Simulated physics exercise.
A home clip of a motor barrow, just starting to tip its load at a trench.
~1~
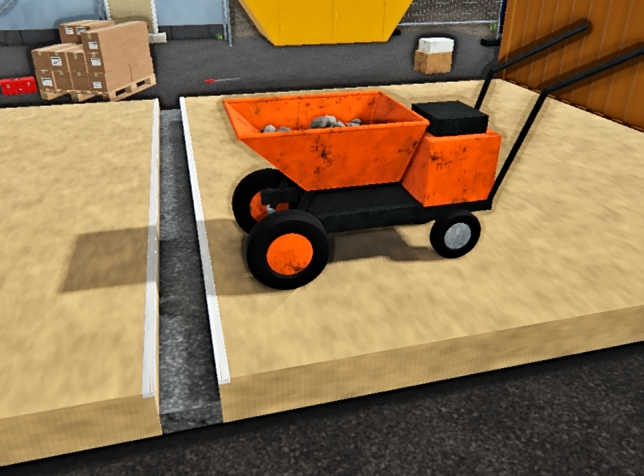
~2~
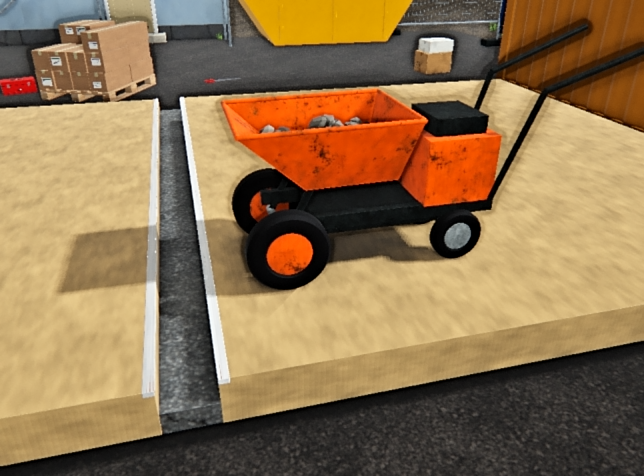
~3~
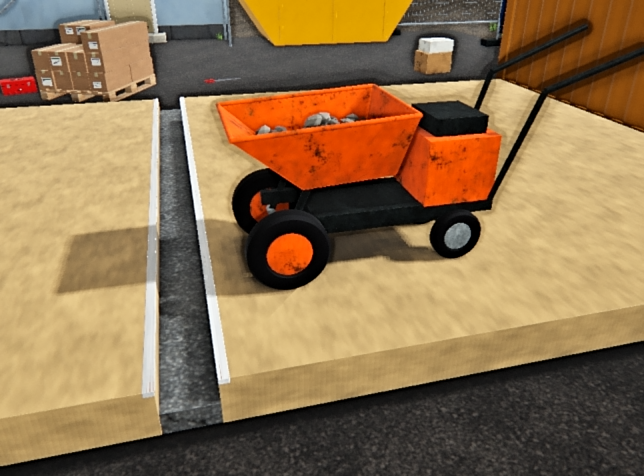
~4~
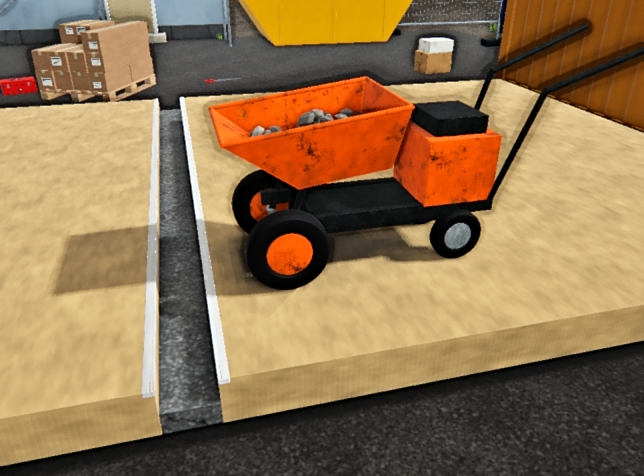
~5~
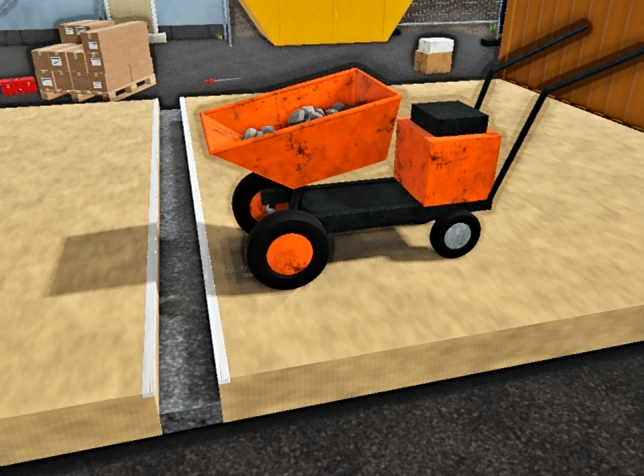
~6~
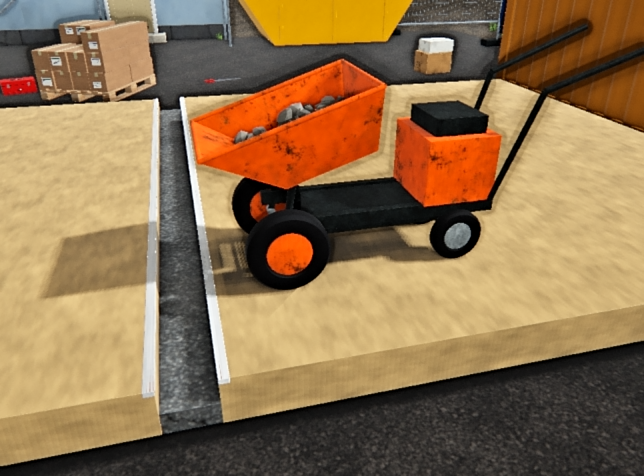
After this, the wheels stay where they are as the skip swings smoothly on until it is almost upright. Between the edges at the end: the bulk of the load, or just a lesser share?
The trench is likely to gain only a lesser share of it.
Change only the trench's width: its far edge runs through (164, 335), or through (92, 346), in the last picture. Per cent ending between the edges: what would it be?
In order: Some 0 per cent, then some 80 per cent.
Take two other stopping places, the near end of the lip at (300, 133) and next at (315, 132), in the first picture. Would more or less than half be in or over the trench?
Spot 1 gives the bigger portion, spot 2 gives the bigger portion.
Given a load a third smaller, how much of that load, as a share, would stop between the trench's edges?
Around 0 per cent.
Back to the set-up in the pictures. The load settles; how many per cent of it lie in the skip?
Roughly 0 %.
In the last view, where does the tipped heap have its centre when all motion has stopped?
At about (101, 275).
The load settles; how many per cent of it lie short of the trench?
About 0 %.
Soon after the last picture, skip tipped steeply; all in the skip.
A little later, skip tipped right over; nearly all in the skip; a stray few in or heaped over the trench; a small part beyond it; a stray few falling.
Later still, skip tipped right over; a small part in the skip; a stray few in or heaped over the trench; nearly all beyond it.
By the end, skip tipped right over; a small part in or heaped over the trench; nearly all beyond it.
